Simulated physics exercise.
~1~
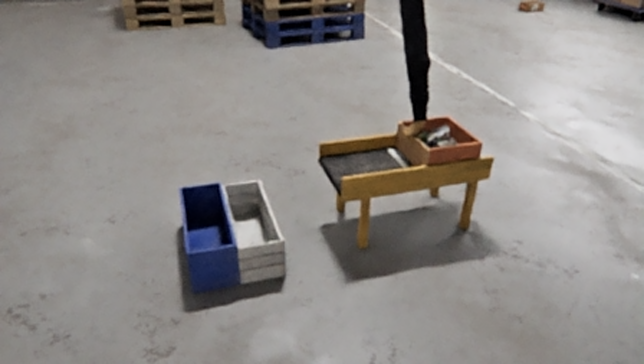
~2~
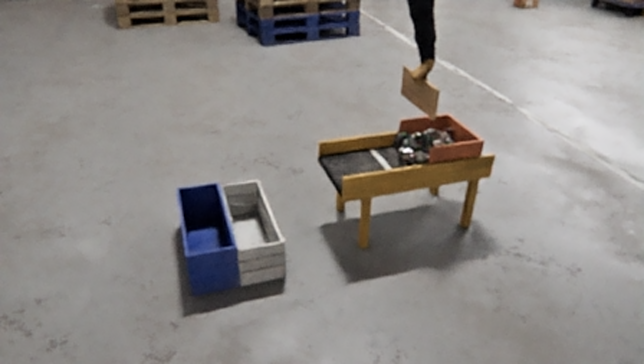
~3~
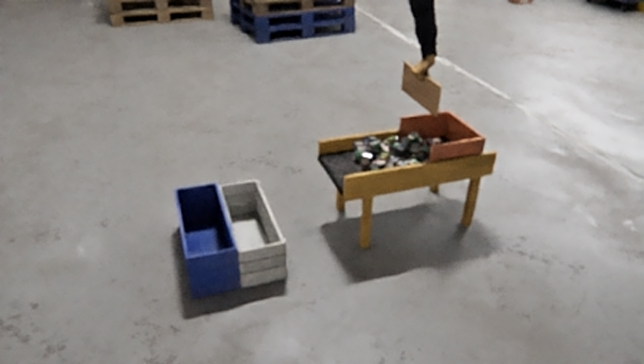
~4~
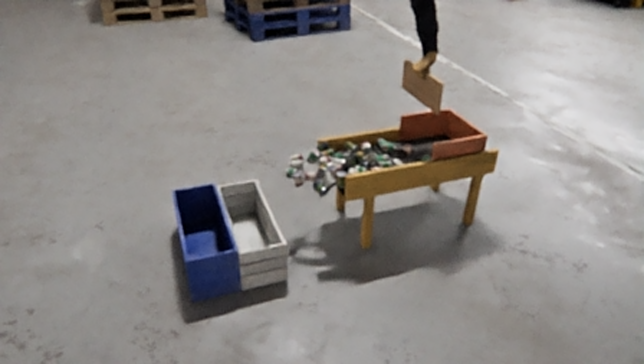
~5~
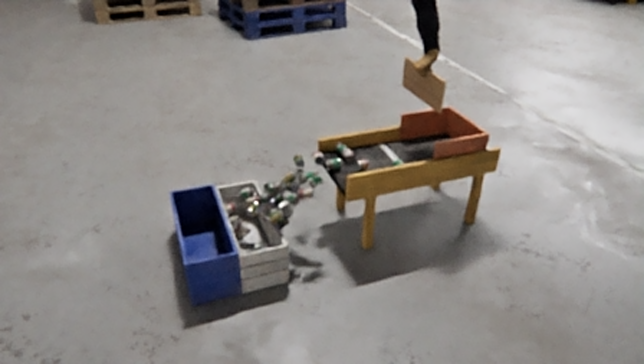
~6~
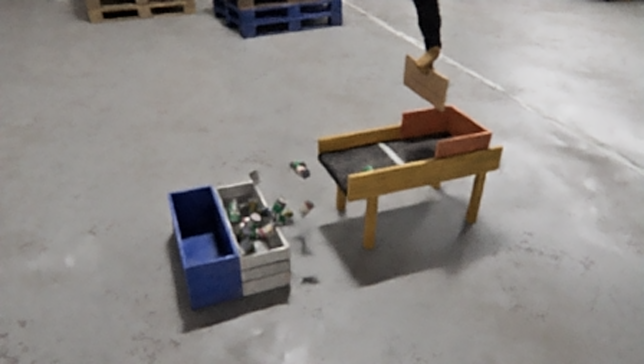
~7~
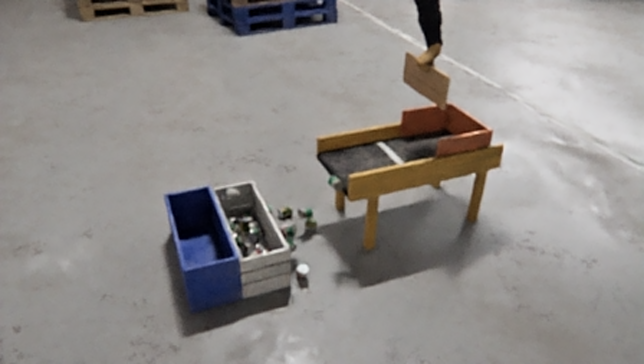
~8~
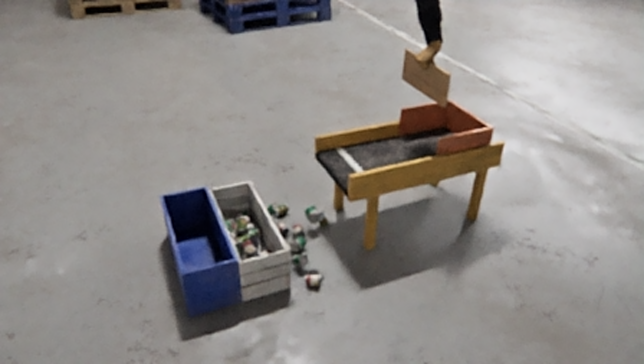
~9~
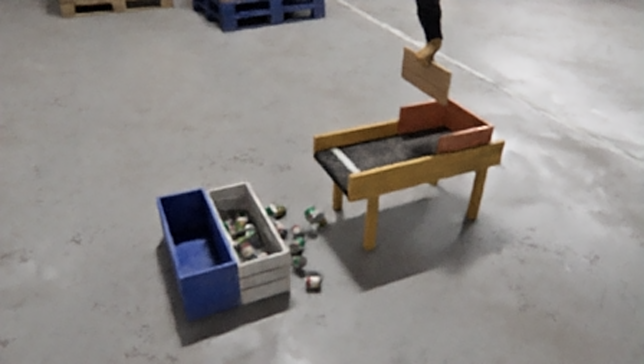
A pile of small tins spilled off the left end of a raised belt after a hand lifted the gate from the orange pen, and most landed in the white tub, while several ended up on the floor short of it and the blue tub stayed empty.
